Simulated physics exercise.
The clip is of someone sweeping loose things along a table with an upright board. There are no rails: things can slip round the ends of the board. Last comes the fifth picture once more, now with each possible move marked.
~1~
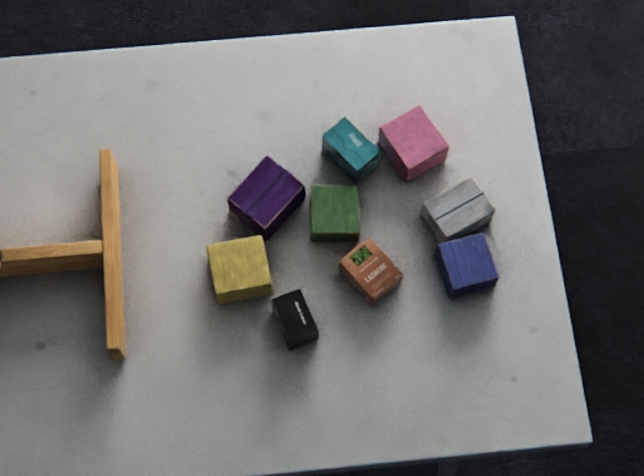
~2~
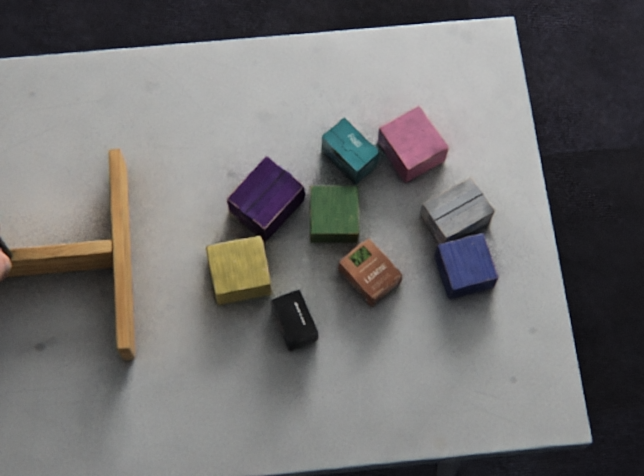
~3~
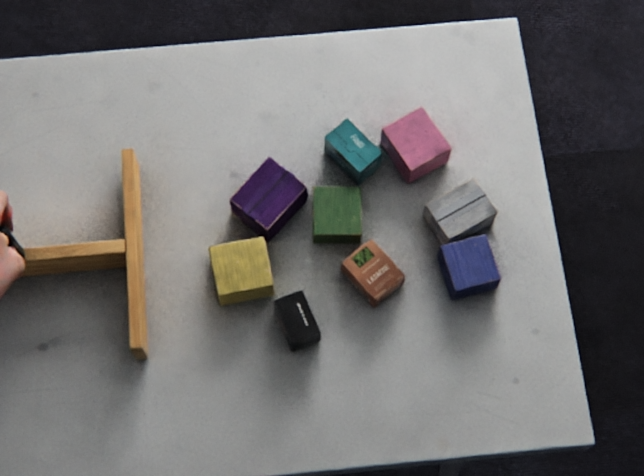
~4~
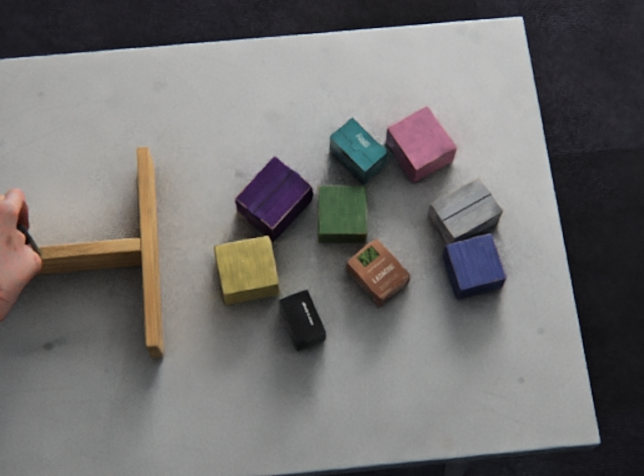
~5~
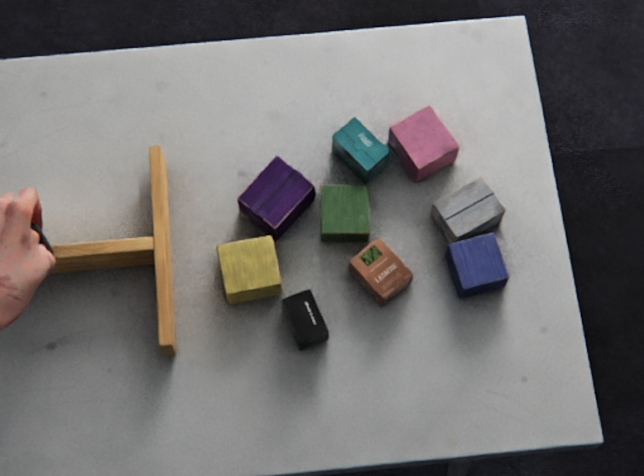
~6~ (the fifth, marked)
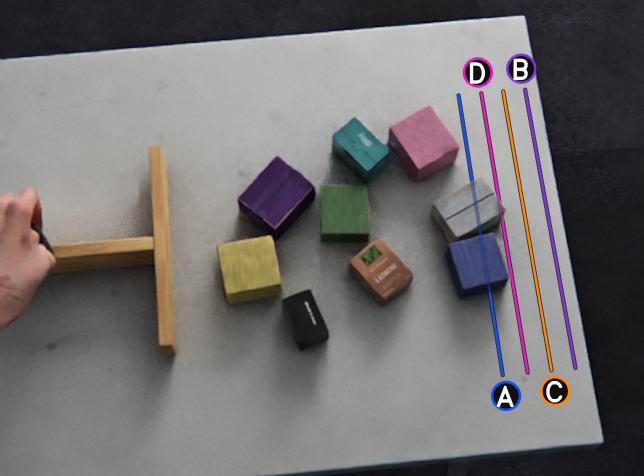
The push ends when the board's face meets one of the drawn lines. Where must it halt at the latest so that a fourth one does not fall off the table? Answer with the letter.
No fourth one falls up to A.
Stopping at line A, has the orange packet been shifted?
Yes.
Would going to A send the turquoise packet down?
By then, no.
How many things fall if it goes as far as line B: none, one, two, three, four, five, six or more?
By then, six or more.
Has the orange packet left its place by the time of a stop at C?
By then, yes.
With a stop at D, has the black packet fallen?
No.
On the copy, A at (480, 229); B at (549, 222); C at (526, 224); D at (503, 227).
On A. First, board (276, 232); black packet (310, 320); purple box (313, 181).
Then, board (391, 221); blue block (523, 271); white box (510, 213).
Finally, board (480, 213); white box over the edge; pink block over the edge; three fallen.
By contrast, B drops nine; C drops six; D drops six.
